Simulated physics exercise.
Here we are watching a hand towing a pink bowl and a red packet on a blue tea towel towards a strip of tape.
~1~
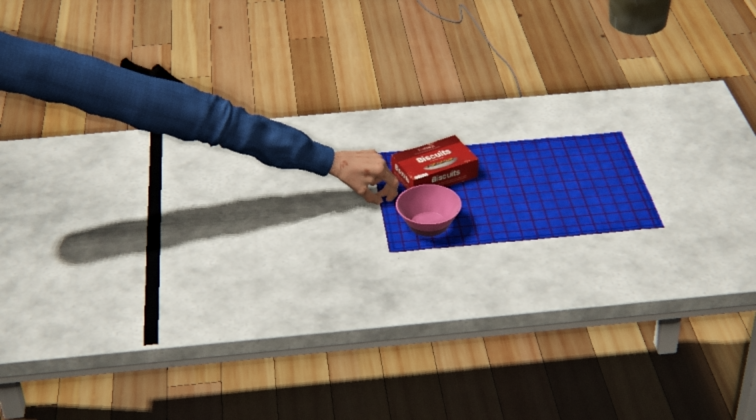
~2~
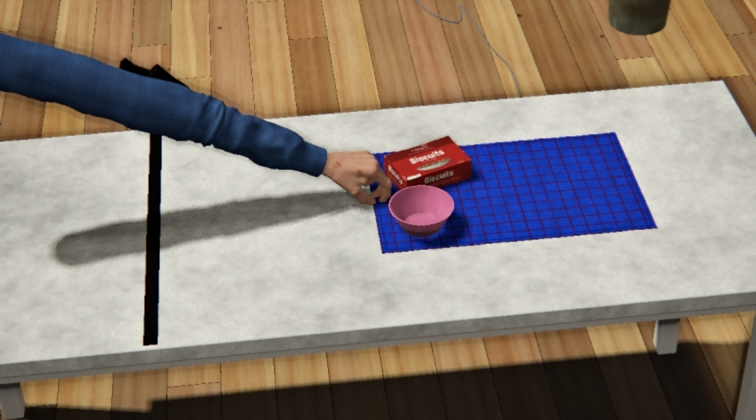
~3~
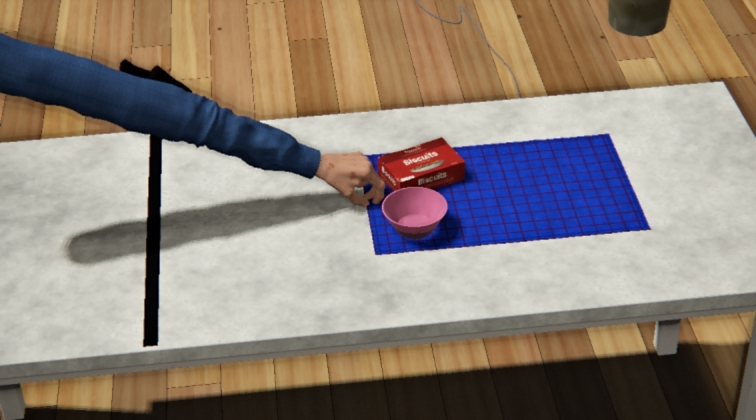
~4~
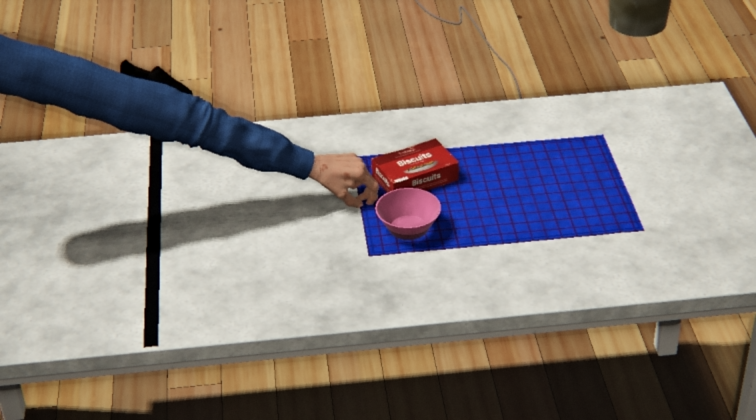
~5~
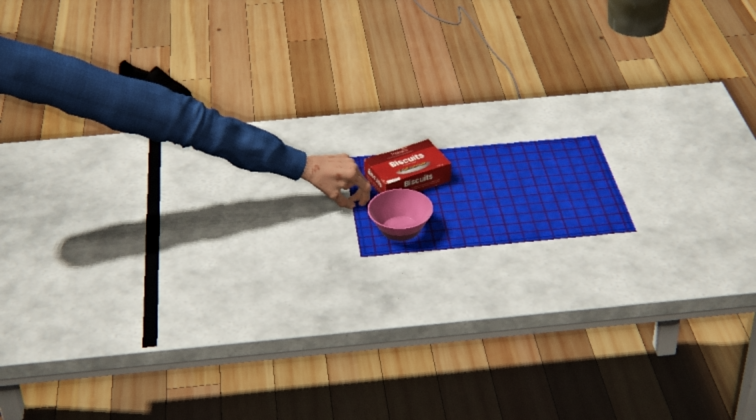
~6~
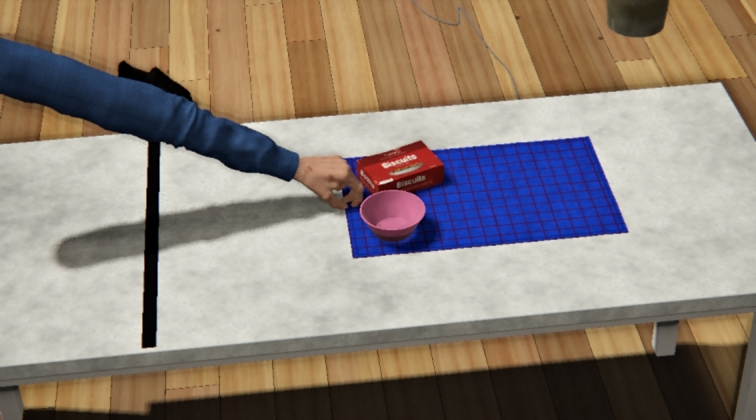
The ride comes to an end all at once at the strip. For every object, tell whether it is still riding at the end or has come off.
Pink bowl - still riding, red packet - still riding.
Then, 1.38 s past the final frame, hem at the tape; pink bowl on the cloth near (203, 238); red packet on the cloth near (220, 187).
Then, 1.49 s past the final frame, hem at the tape; pink bowl on the cloth near (194, 239); red packet on the cloth near (211, 188).
When it is over, hem at the tape; pink bowl on the cloth near (194, 239); red packet on the cloth near (211, 188). The pink bowl stays on the cloth and the red packet remains aboard.
